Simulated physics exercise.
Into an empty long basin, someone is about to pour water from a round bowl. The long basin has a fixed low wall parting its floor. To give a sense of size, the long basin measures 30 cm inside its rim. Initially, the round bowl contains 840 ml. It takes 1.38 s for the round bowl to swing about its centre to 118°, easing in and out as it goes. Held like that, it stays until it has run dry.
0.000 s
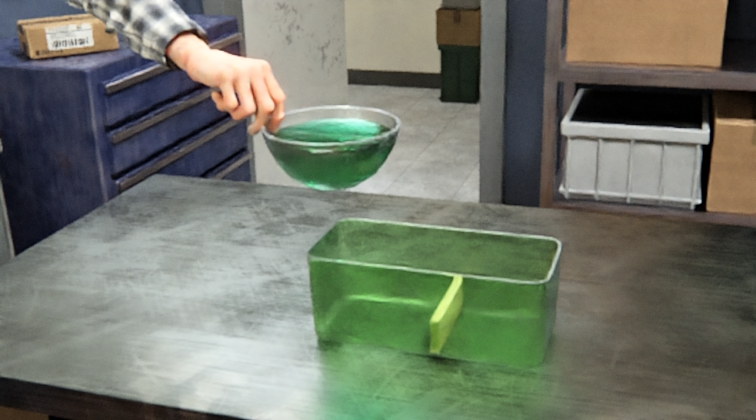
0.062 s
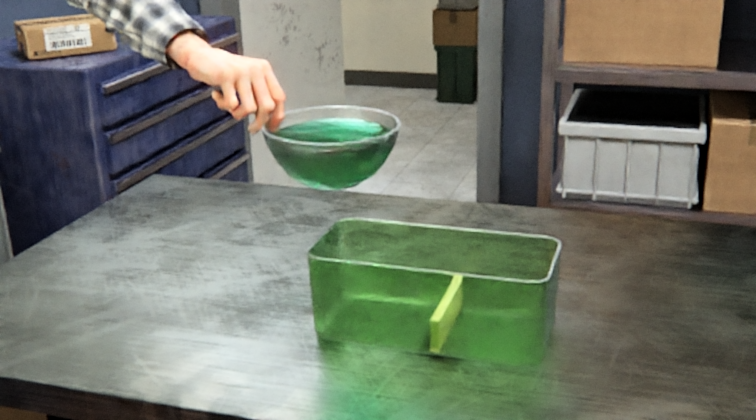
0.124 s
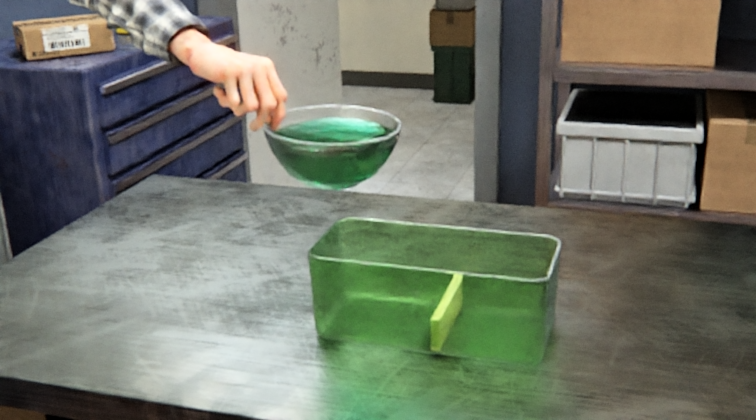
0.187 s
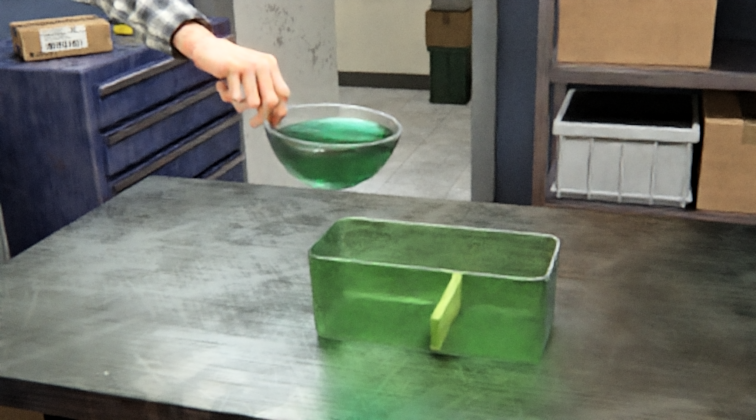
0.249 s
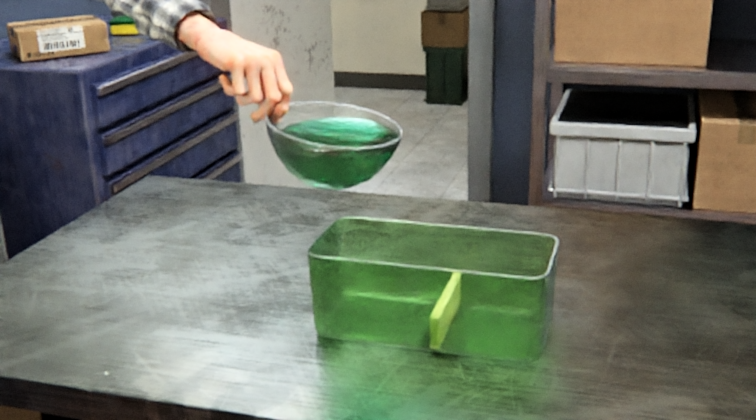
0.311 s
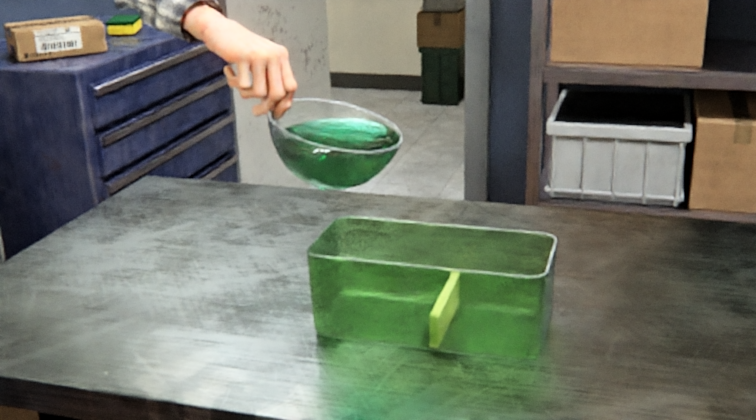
A glass bowl of green water, held by a hand above a long clear green basin with a small yellow-green wall inside, stayed nearly level at first, then tilted slightly down to the right.
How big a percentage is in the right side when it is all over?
Roughly 46 per cent is in the right side.
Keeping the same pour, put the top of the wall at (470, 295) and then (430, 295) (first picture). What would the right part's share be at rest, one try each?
Some 5 in a hundred, then some 65 in a hundred.
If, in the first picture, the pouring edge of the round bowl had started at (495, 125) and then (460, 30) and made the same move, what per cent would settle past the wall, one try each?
Near 70 in a hundred on the first go and near 70 in a hundred on the second.
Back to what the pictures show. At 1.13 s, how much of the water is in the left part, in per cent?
About 54 per cent.
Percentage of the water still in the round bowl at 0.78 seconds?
Around 28 in a hundred.
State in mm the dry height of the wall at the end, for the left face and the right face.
The left comes to roughly 24 mm and the right to roughly 22 mm.
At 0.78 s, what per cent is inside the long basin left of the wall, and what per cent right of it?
I'd say some 14 in a hundred on the left and 30 on the right.
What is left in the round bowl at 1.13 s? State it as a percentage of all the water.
Around 0 in a hundred is still there.
By 0.78 s the tilt is 71° and 28 per cent is still to pour, 14 is left of the wall and 30 right of it.
By 1.13 s the tilt is 108° and 0 per cent is still to pour, 53 is left of the wall and 46 right of it.
By 1.49 s the tilt is 118° and 0 per cent is still to pour, 53 is left of the wall and 46 right of it.
By 1.88 s the tilt is 118° and 0 per cent is still to pour, 53 is left of the wall and 46 right of it.
At rest 53 per cent lies left of the wall, 46 right of it and 1 outside.
